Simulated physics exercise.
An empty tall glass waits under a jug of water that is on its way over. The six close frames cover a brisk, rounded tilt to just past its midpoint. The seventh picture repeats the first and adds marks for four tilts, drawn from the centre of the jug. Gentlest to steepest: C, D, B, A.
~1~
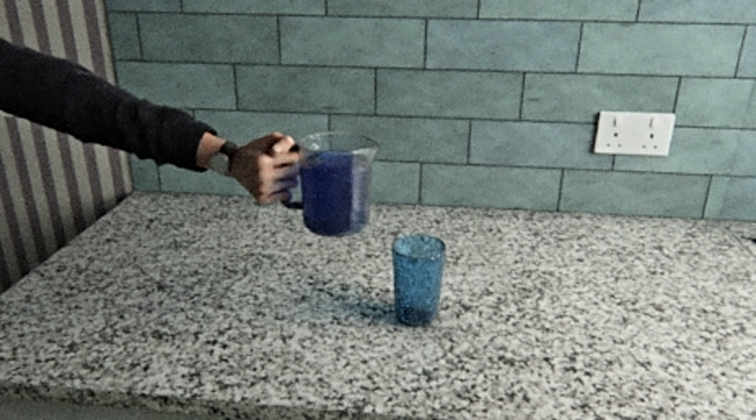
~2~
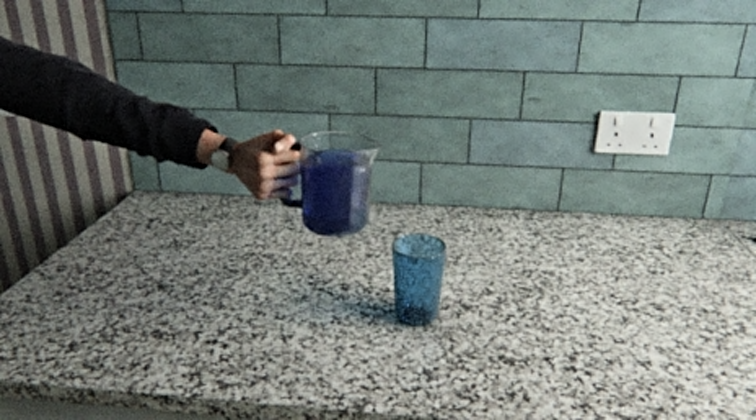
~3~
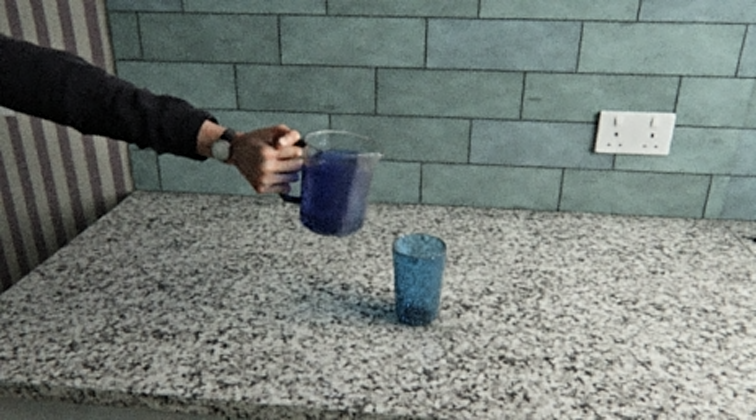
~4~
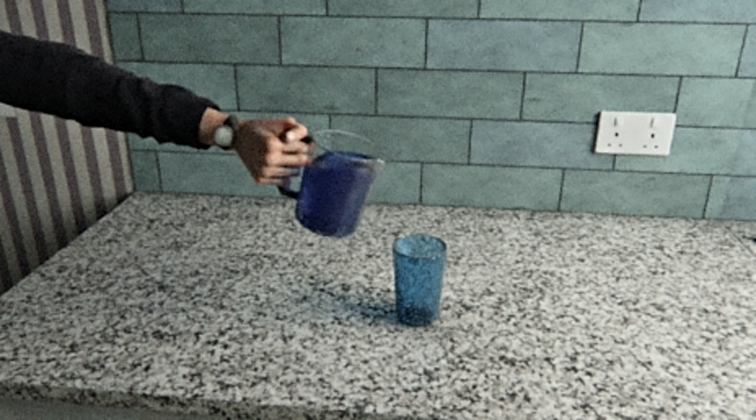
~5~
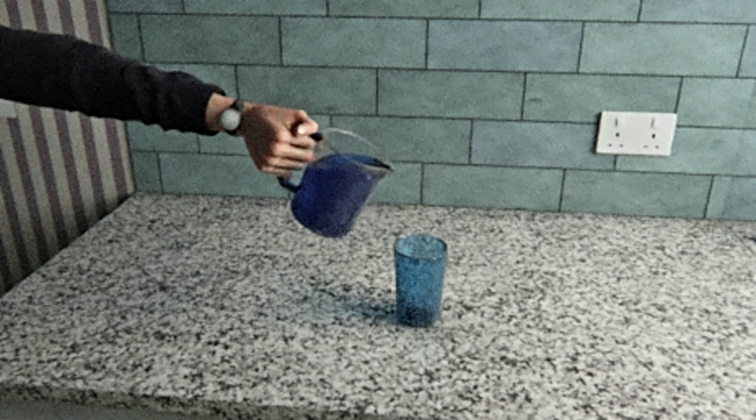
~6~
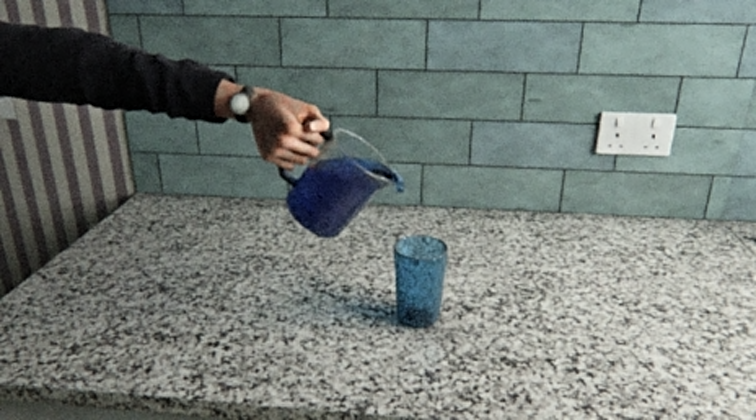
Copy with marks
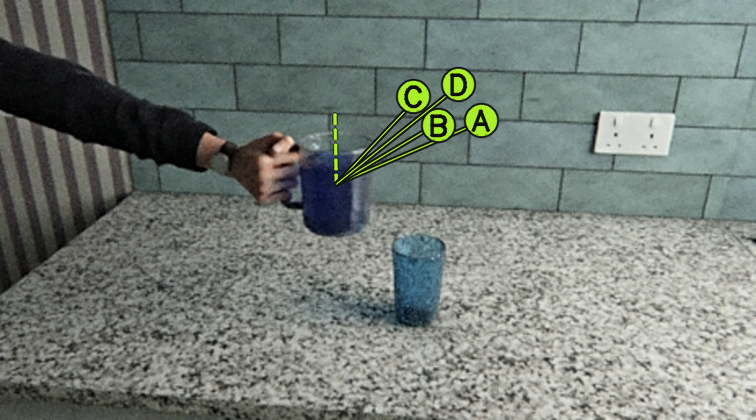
A hand tilts a jug of blue liquid until it reaches over the lip above a blue glass.
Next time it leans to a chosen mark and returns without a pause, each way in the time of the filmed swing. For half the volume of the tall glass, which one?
It is B.
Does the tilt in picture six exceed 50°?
No.
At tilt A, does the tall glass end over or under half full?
Over.
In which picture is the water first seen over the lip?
Picture 6.
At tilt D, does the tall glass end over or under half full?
Under half.
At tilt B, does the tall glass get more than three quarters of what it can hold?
No.
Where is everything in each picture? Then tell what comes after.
Upright, lip at (379, 146); rim of the tall glass round (419, 245); nothing has left yet.
Upright, lip at (380, 147); nothing has left yet.
Tipped about 7°, lip at (384, 152); nothing has left yet.
Tipped about 16°, lip at (389, 160); nothing has left yet.
Tipped about 26°, lip at (394, 170); nothing has left yet.
Tipped about 37°, lip at (396, 182); water is over the lip, down to (400, 189).
On the marked copy, A at (465, 128); B at (422, 132); C at (404, 111); D at (446, 96).
With A, the tall glass ends with about 72 % of what it can hold.
With B, the tall glass ends with about 51 % of what it can hold.
With C, the tall glass ends with about 19 % of what it can hold.
With D, the tall glass ends with about 33 % of what it can hold.
